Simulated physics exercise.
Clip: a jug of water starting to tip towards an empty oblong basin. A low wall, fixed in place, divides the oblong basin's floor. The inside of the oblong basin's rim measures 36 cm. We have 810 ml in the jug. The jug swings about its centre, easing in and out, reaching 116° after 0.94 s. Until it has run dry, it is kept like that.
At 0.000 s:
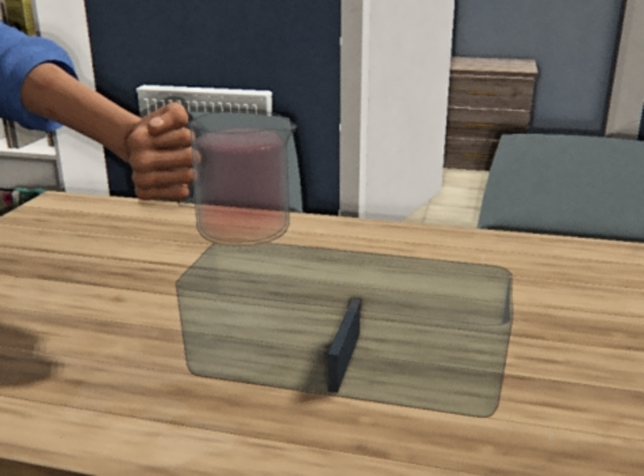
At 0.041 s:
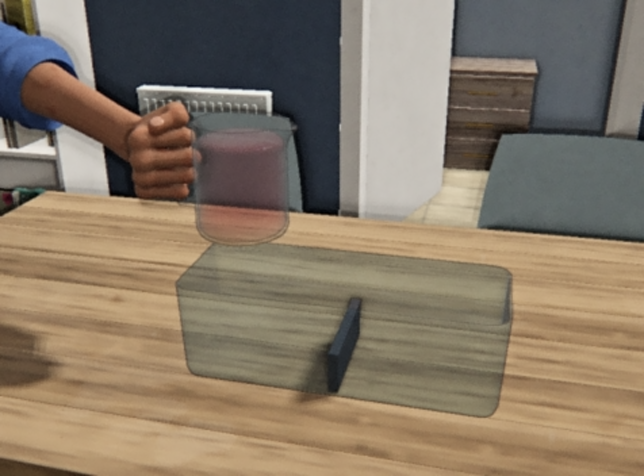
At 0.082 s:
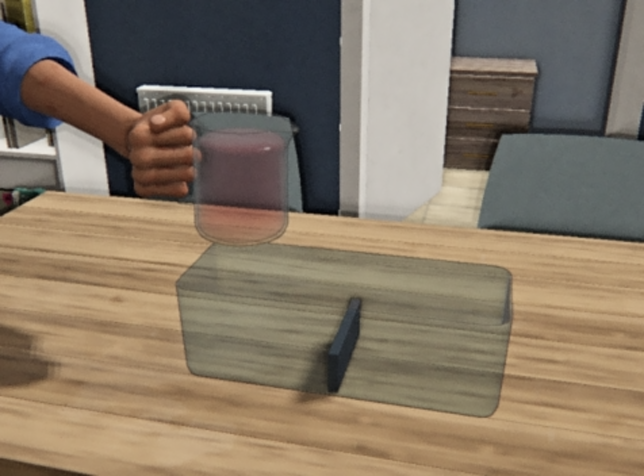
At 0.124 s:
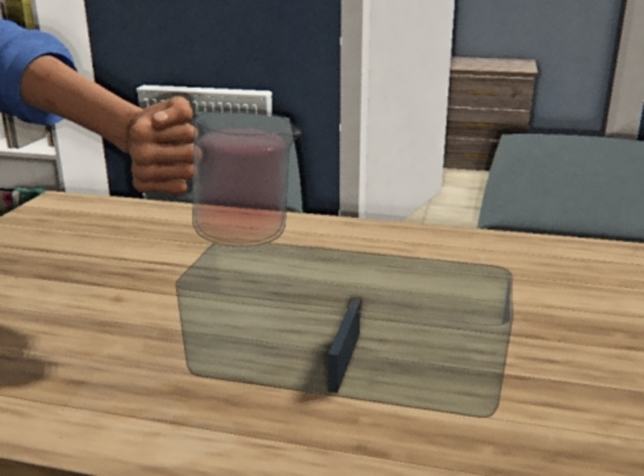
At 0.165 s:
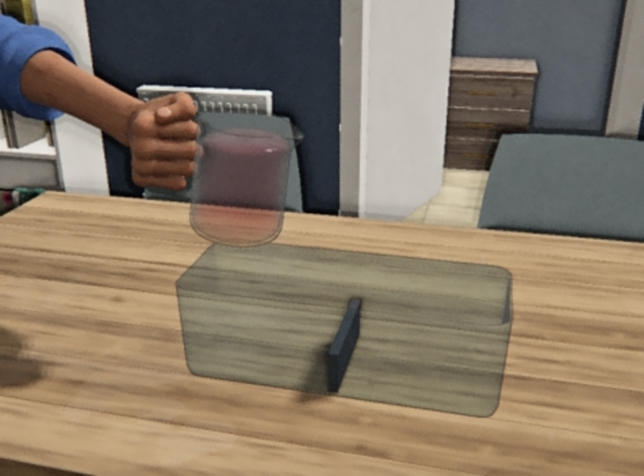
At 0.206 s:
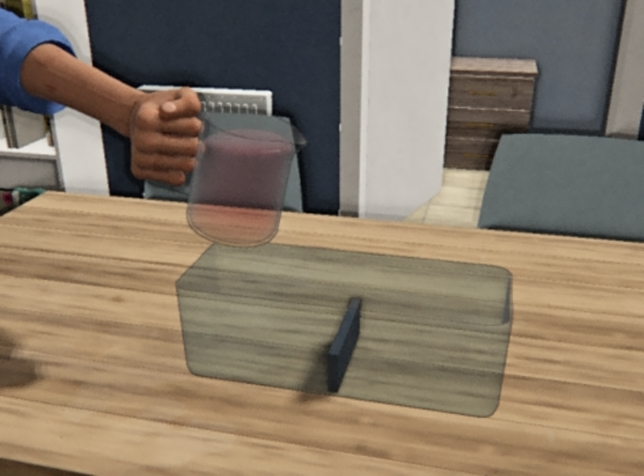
The footage shows a hand at the left holding a clear jug of reddish liquid above a wooden table, slowly tilting it slightly to the right near an empty, transparent oblong basin with a low dark wall inside.
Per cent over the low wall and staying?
58 per cent.
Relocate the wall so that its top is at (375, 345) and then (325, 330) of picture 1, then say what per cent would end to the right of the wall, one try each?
I'd say 25 percent on the first go, 85 percent on the next.
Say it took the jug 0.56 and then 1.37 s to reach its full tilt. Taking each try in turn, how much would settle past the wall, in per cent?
Some 40 and 65 per cent, in that order.
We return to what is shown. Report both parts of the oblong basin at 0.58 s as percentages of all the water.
Lab note: Left near 0, right near 7.
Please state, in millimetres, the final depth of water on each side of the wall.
About 14 mm left, about 20 mm right.
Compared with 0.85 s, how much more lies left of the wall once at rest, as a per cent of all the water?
It comes to some 24 per cent.
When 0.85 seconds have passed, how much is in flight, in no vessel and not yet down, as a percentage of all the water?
About 12 per cent.
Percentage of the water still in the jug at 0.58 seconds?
I reckon about 78 in a hundred is still held.
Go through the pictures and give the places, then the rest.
Tilt 0°; pouring edge (296, 127); surface from (200, 135) to (285, 141); the oblong basin's rim runs from (196, 263) to (511, 297); the wall's top is at (345, 326), in the first picture.
Tilt 1°; pouring edge (296, 127); surface from (201, 135) to (285, 141), in the second picture.
Tilt 2°; pouring edge (298, 129); surface from (202, 134) to (286, 142), in the third picture.
Tilt 5°; pouring edge (300, 132); surface from (203, 134) to (288, 143), in the fourth picture.
Tilt 9°; pouring edge (303, 137); surface from (204, 136) to (291, 144), in the fifth picture.
Tilt 13°; pouring edge (307, 142); surface from (207, 138) to (295, 145), in the sixth picture.
By 0.58 s the tilt is 78° and 78 per cent is still to pour, 0 is left of the wall and 7 right of it.
By 0.85 s the tilt is 113° and 20 per cent is still to pour, 18 is left of the wall and 50 right of it.
By 1.13 s the tilt is 116° and 1 per cent is still to pour, 40 is left of the wall and 58 right of it.
By 1.44 s the tilt is 116° and 0 per cent is still to pour, 42 is left of the wall and 58 right of it.
At rest 42 per cent lies left of the wall, 58 right of it and 0 outside.
